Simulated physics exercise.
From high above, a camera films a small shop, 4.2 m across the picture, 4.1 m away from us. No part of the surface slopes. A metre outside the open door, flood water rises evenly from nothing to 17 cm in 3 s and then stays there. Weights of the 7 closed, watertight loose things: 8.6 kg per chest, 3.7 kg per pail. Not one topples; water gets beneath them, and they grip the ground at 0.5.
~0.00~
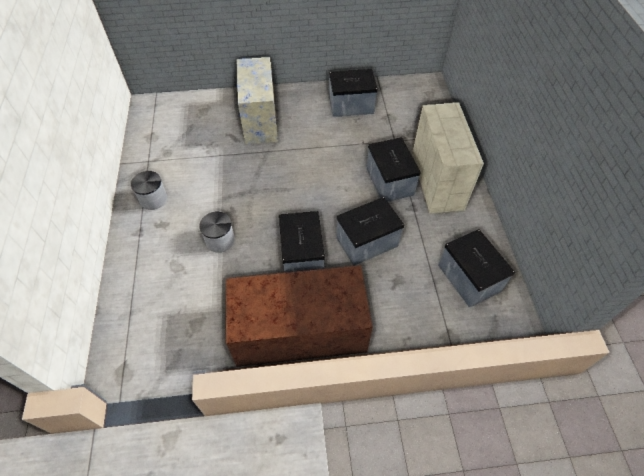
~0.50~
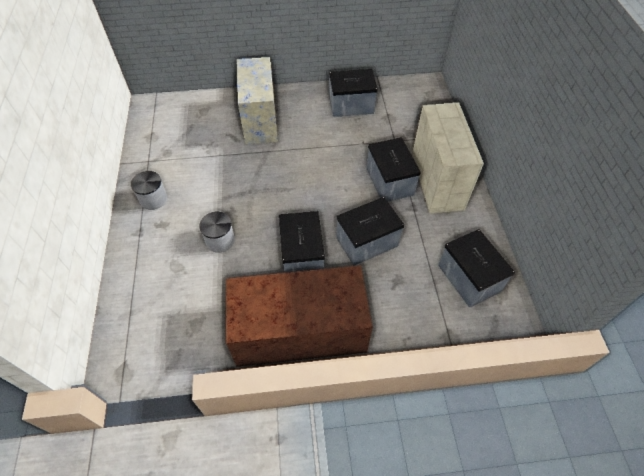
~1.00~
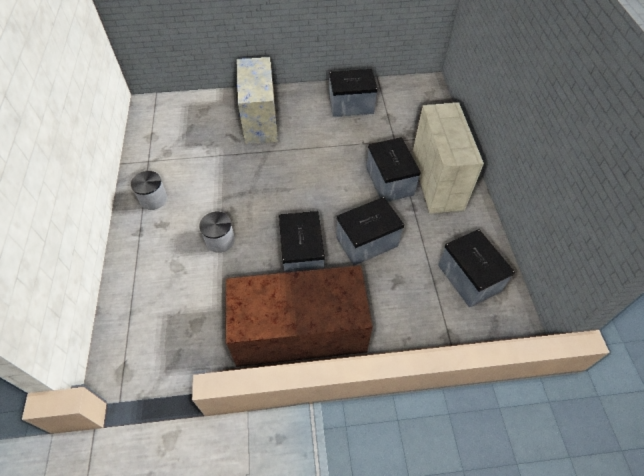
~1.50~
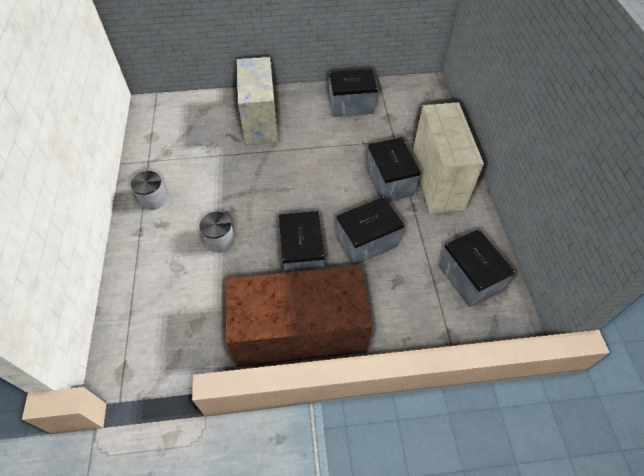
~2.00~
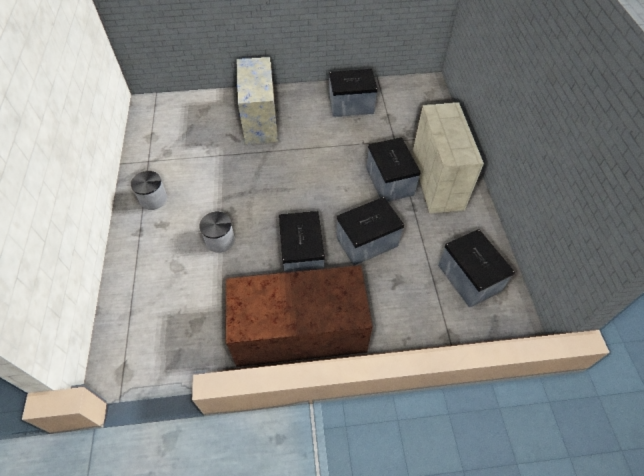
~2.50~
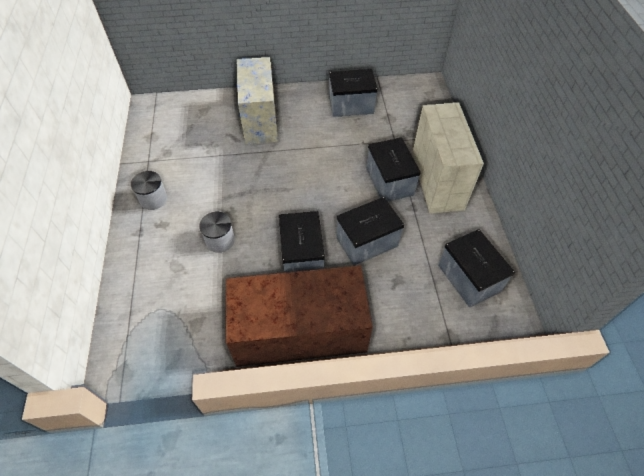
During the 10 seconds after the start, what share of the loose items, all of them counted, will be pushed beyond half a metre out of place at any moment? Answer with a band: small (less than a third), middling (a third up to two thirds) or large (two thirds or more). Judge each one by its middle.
Small.
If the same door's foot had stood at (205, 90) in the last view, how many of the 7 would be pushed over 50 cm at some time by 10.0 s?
You'd get 2 in that case.
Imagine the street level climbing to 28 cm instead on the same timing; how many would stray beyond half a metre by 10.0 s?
It would come to 3 of them.
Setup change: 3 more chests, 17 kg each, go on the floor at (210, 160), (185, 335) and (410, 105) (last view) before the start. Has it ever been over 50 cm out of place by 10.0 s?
The first one stays inside the mark, the next tops the mark, and the last stays inside the mark.
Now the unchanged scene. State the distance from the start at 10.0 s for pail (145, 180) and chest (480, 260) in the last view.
Shifts: 200 cm / 0 cm.
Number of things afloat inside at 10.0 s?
Count at that moment: 1.
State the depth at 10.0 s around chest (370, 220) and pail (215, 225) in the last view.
I'd put it at 1 cm and 4 cm respectively.
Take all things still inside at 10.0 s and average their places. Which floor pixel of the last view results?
I'd say about (352, 179) in the last view.
After 3.5 s 0 of 7 are over 50 cm from their spots; 0 afloat.
After 4.5 s 0 of 7 are over 50 cm from their spots; 0 afloat.
After 7.0 s 2 of 7 are over 50 cm from their spots; 1 afloat.
After 10.0 s 2 of 7 are over 50 cm from their spots, and 2 have been at some point; 1 afloat.
